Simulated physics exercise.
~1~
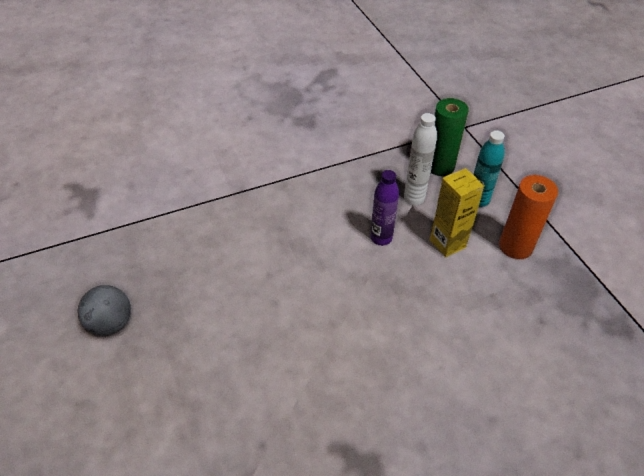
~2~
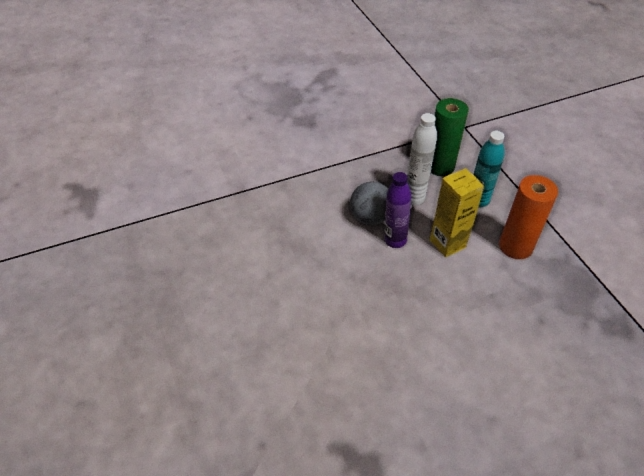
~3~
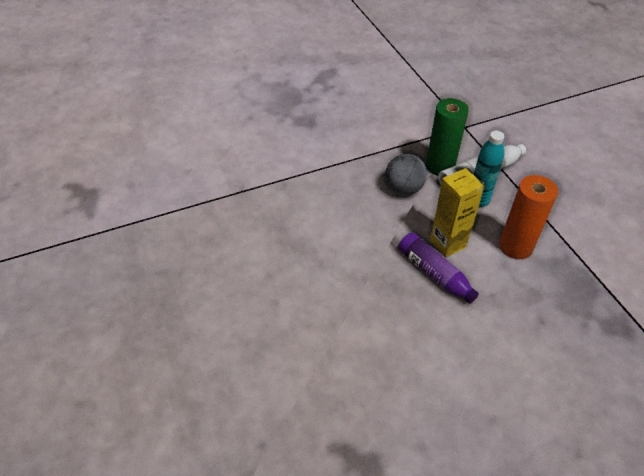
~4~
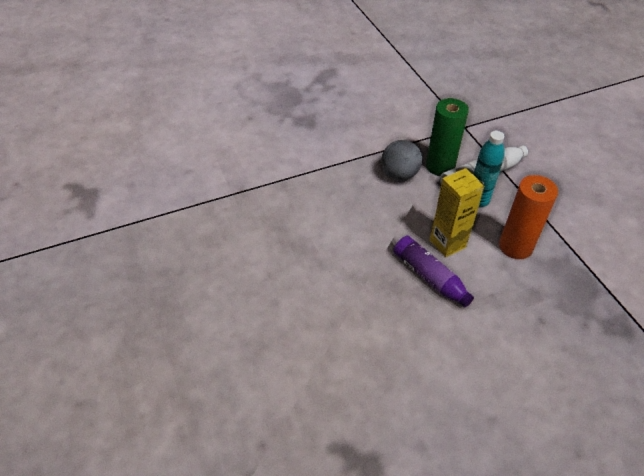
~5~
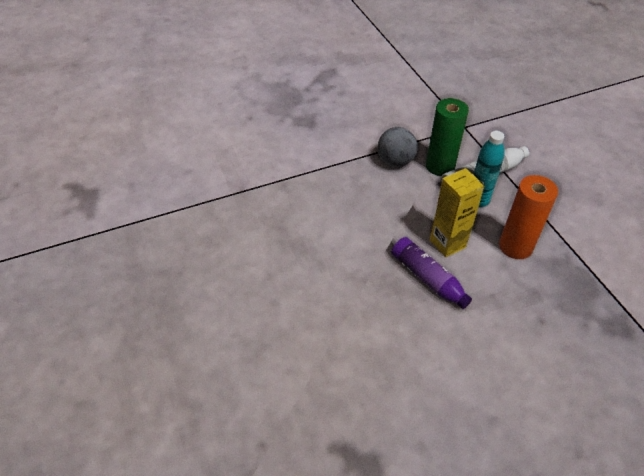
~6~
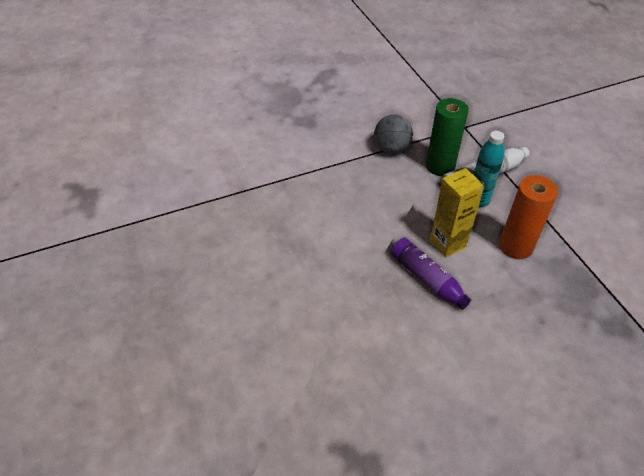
An orange roll stands at the right of a tight group on a level grey floor crossed by dark seams, seen from above at an angle. Beside it are a yellow carton, a turquoise bottle, a green roll, a white bottle and a purple bottle, while a grey ball sits far to the left. The ball travels right and reaches the purple bottle, which shifts slightly. The purple bottle and the white bottle topple as the ball moves in beside the green roll. The ball then drifts slowly up and slightly left, leaving both bottles lying down and the others upright.
